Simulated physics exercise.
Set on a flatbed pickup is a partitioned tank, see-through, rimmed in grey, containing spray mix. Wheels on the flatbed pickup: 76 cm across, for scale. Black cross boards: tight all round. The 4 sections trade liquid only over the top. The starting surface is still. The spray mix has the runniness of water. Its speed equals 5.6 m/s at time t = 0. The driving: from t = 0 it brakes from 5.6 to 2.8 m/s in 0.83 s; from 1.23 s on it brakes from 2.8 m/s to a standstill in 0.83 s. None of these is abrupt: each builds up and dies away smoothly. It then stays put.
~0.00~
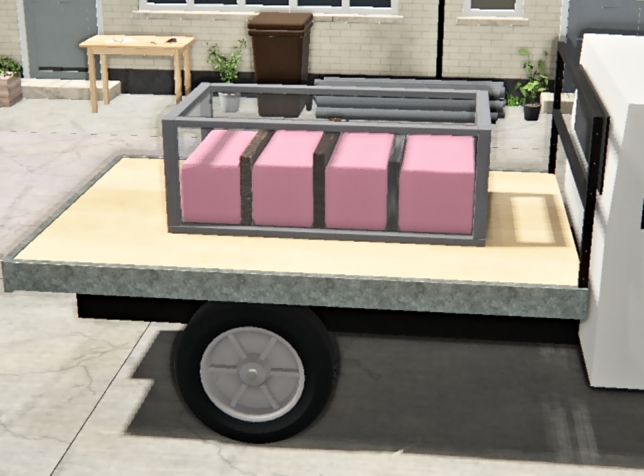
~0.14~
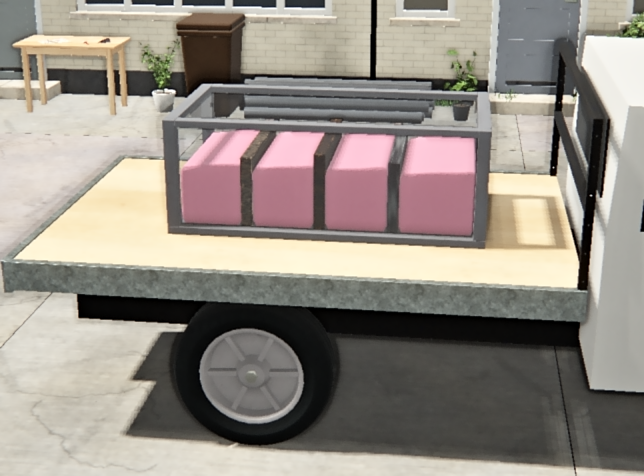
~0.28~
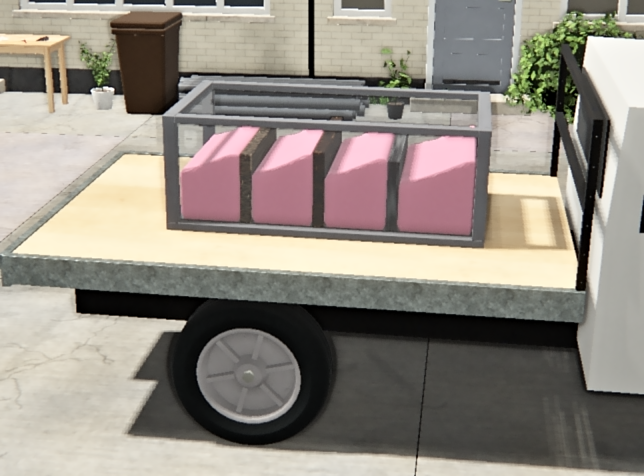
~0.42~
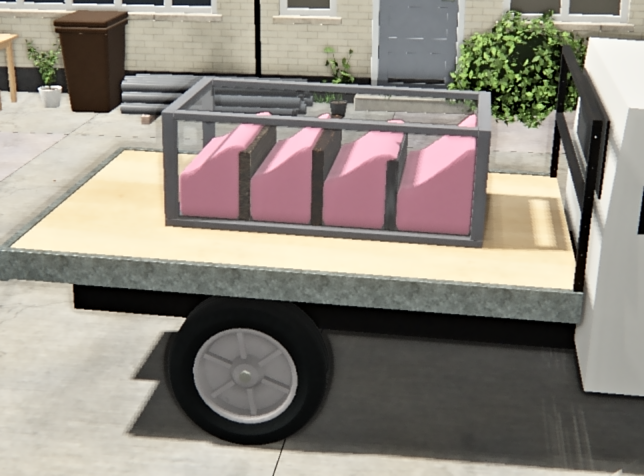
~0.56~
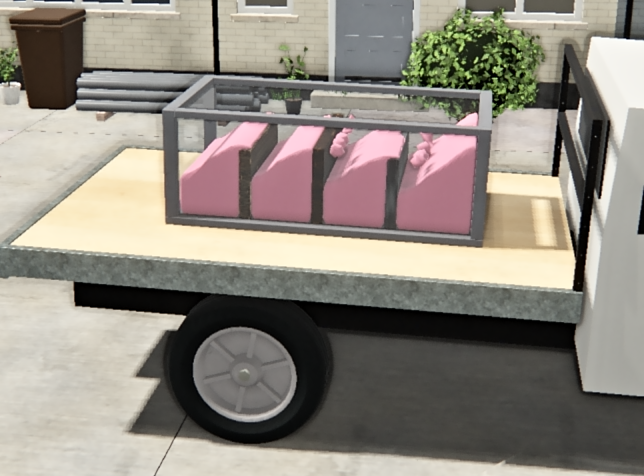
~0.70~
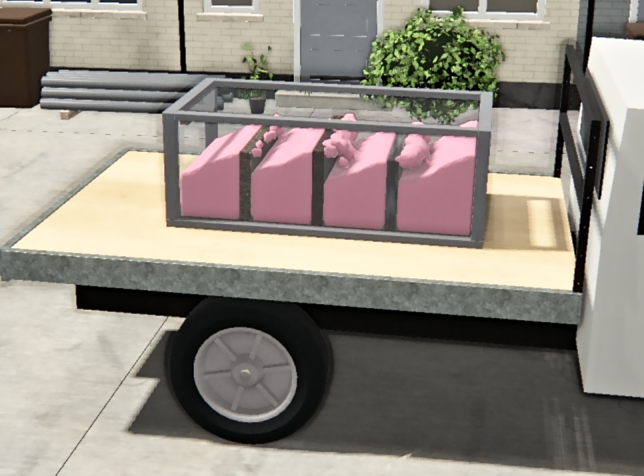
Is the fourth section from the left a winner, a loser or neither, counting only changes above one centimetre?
By the end it has climbed.
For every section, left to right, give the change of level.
In cm: 3 down, 1 up, 1 down, 3 up.
Then, 1.20 s in, left to right it is 28, 32, 29, 33 cm deep.
Then, 1.90 s in, left to right it is 28, 31, 29, 34 cm deep.
Then, 2.60 s in, left to right it is 28, 32, 30, 34 cm deep.
Then, 5.05 s in, left to right it is 28, 32, 30, 34 cm deep.
